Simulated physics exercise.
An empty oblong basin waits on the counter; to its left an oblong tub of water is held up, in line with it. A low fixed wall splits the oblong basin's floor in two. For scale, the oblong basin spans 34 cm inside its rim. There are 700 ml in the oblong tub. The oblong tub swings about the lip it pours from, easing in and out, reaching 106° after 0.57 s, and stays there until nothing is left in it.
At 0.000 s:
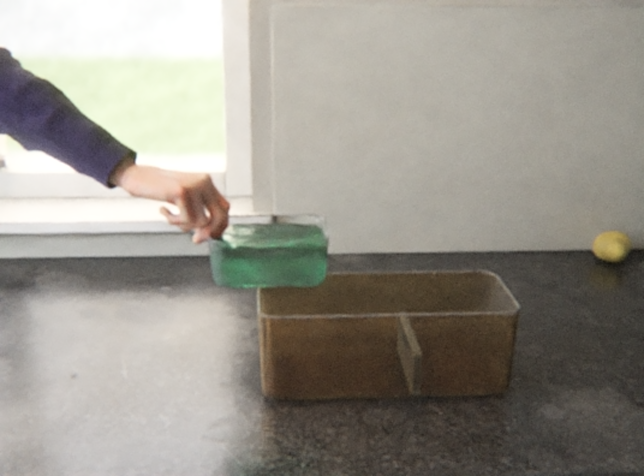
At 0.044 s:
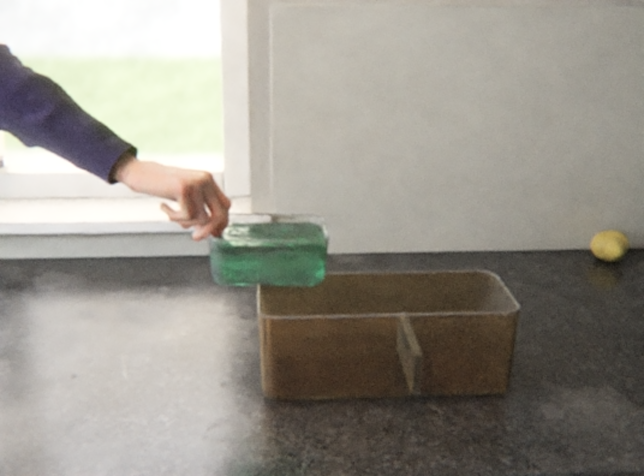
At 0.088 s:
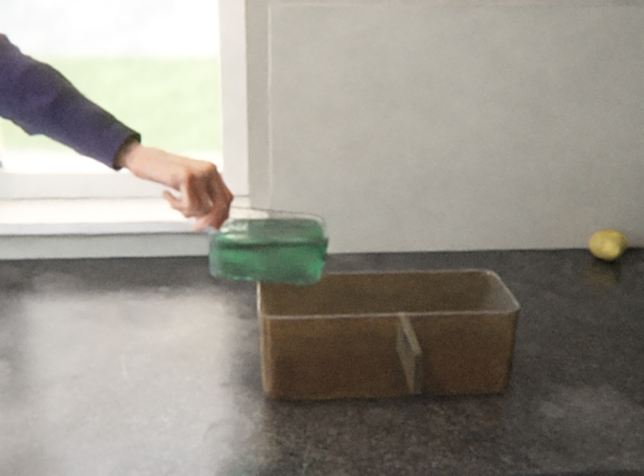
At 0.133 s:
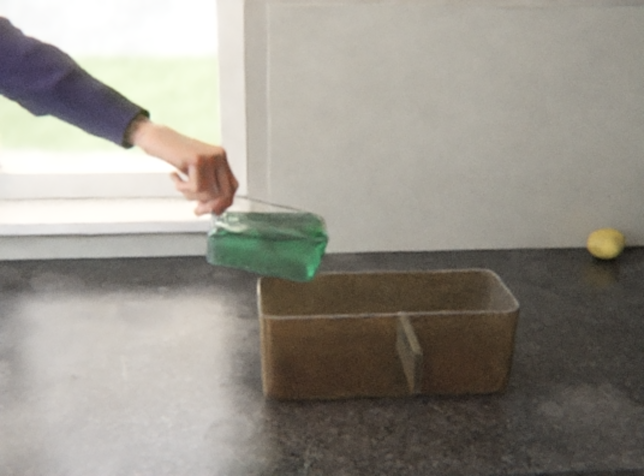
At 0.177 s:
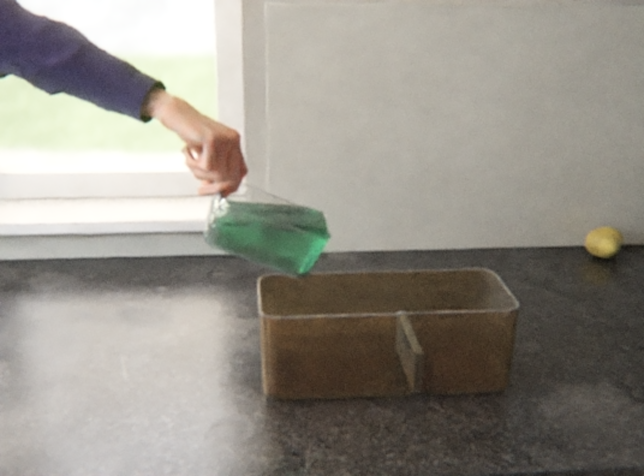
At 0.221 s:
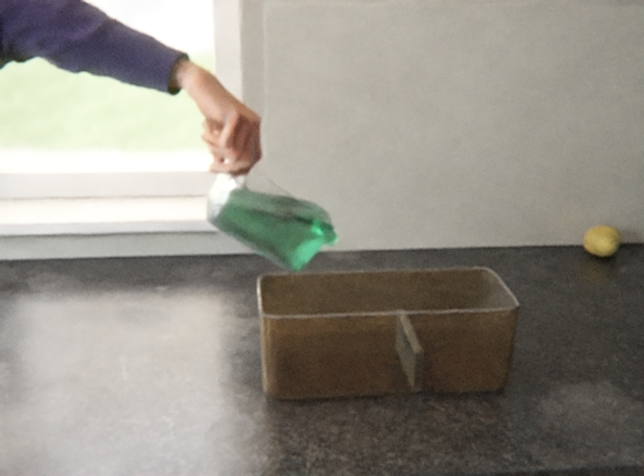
A clear tub of green liquid, held by a hand in a purple sleeve, hangs level above the left end of an empty brown basin on a dark counter. The hand rises and tilts the tub rightward, slowly, then more steeply, as the liquid gathers toward its lowered right end.
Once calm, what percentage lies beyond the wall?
About 46 per cent.
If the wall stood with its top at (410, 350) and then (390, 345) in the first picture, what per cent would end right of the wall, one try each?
First 45, then 65 per cent.
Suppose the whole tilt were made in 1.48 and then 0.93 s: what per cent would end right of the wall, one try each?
In turn about 10 and 40 per cent.
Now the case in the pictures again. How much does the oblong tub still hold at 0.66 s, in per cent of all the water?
Some 1 per cent.
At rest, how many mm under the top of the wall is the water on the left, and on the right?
Some 48 mm on the left and 40 mm on the right.
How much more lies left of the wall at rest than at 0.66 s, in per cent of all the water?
Near 12 in a hundred.
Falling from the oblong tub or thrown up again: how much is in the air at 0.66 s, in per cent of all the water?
About 7 per cent.
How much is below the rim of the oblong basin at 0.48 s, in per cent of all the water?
About 22 per cent.
Then, 0.48 s in, the tilt is 99° and 21 per cent is still to pour, 21 is left of the wall and 0 right of it.
Then, 0.66 s in, the tilt is 106° and 1 per cent is still to pour, 35 is left of the wall and 54 right of it.
Then, 0.86 s in, the tilt is 106° and 0 per cent is still to pour, 44 is left of the wall and 37 right of it.
Then, 1.07 s in, the tilt is 106° and 0 per cent is still to pour, 47 is left of the wall and 46 right of it.
Finally, 47 per cent lies left of the wall, 46 right of it and 7 outside.
